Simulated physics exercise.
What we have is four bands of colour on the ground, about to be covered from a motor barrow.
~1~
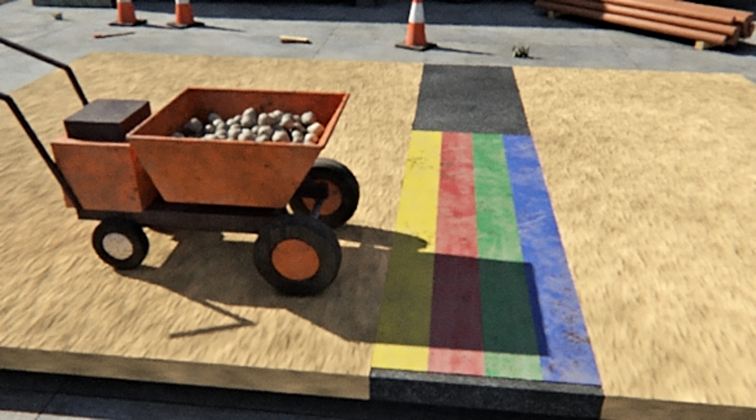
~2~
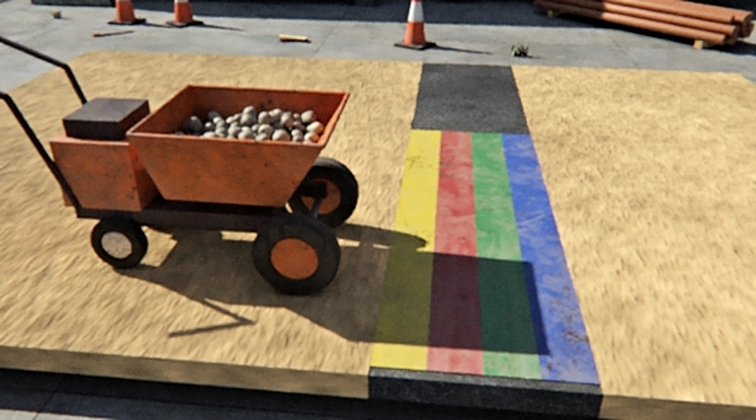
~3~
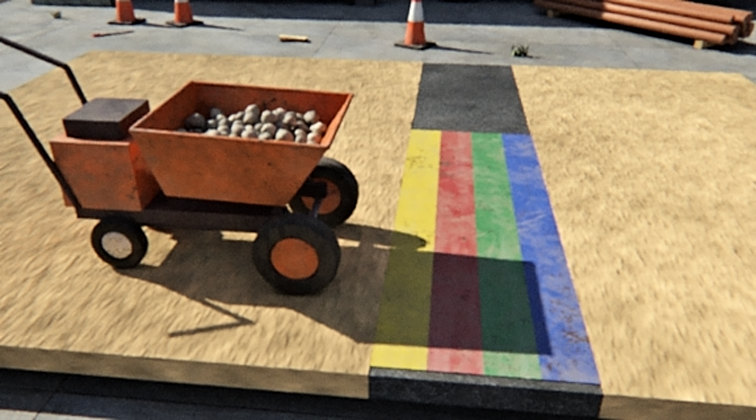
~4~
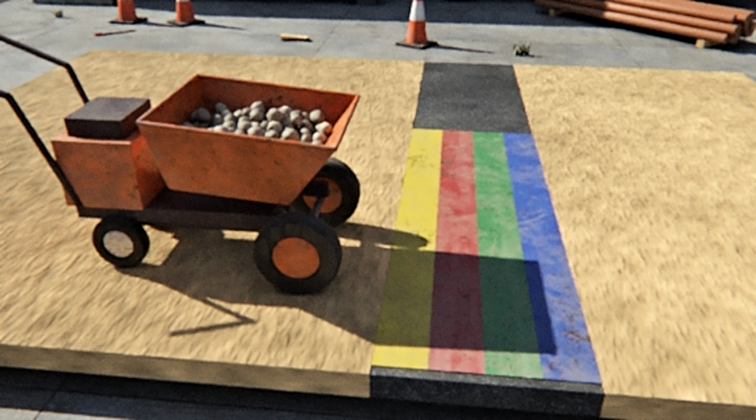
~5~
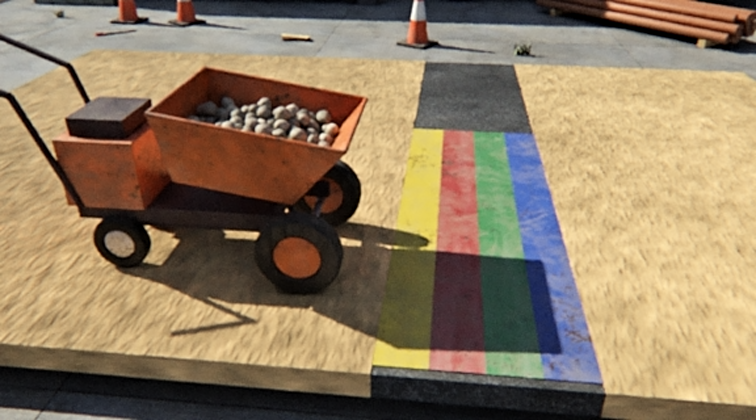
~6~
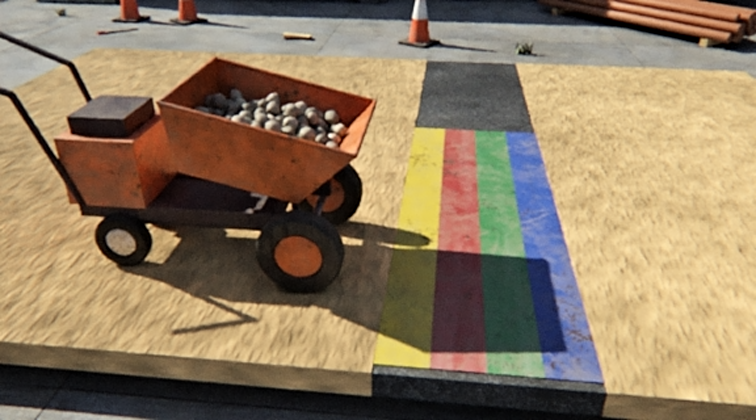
The footage shows an orange motor barrow loaded with river pebbles standing left of yellow, red, green and blue ground strips; its skip starts level, then tilts slightly forward to the right, while the wheels stay still.
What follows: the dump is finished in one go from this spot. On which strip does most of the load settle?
The heap favours the red strip.
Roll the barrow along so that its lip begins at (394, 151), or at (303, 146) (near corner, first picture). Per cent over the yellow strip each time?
Roughly 0 per cent, and 30 per cent.
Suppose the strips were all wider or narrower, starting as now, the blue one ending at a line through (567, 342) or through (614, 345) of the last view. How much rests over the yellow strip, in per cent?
Near 10 % and 20 %.
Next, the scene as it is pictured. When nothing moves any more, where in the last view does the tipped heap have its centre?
At about (472, 260).
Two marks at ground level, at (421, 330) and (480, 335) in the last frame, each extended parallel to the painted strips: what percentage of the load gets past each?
In turn 90 and 40 in a hundred.
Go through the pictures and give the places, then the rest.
Lip of the skip at (323, 147), level; top of the load at (253, 141), river pebbles; yellow strip at (404, 327); red strip at (456, 331); green strip at (509, 335); blue strip at (563, 339), in the first frame.
Lip of the skip at (323, 147), level; top of the load at (246, 135), in the second frame.
Lip of the skip at (327, 148), tipped barely; top of the load at (249, 133), in the third frame.
Lip of the skip at (335, 149), tipped barely; top of the load at (241, 135), in the fourth frame.
Lip of the skip at (344, 153), tipped a little; top of the load at (236, 125), in the fifth frame.
Lip of the skip at (355, 156), tipped a little; top of the load at (232, 127); yellow strip at (406, 324); red strip at (458, 328); green strip at (512, 332); blue strip at (566, 337), in the sixth frame.
Soon, skip tipped well over; all in the skip.
A while on, skip tipped steeply; nearly all in the skip; a stray few over the yellow strip; a small part over the red strip; a stray few falling.
Towards the end, skip tipped right over; about a quarter in the skip; a small part over the yellow strip; about a third over the red strip; about a quarter over the green strip; a small part over the blue strip; a stray few off the paint.
Finally, skip tipped right over; about a quarter over the yellow strip; about a third over the red strip; about a quarter over the green strip; a small part over the blue strip; a stray few off the paint.
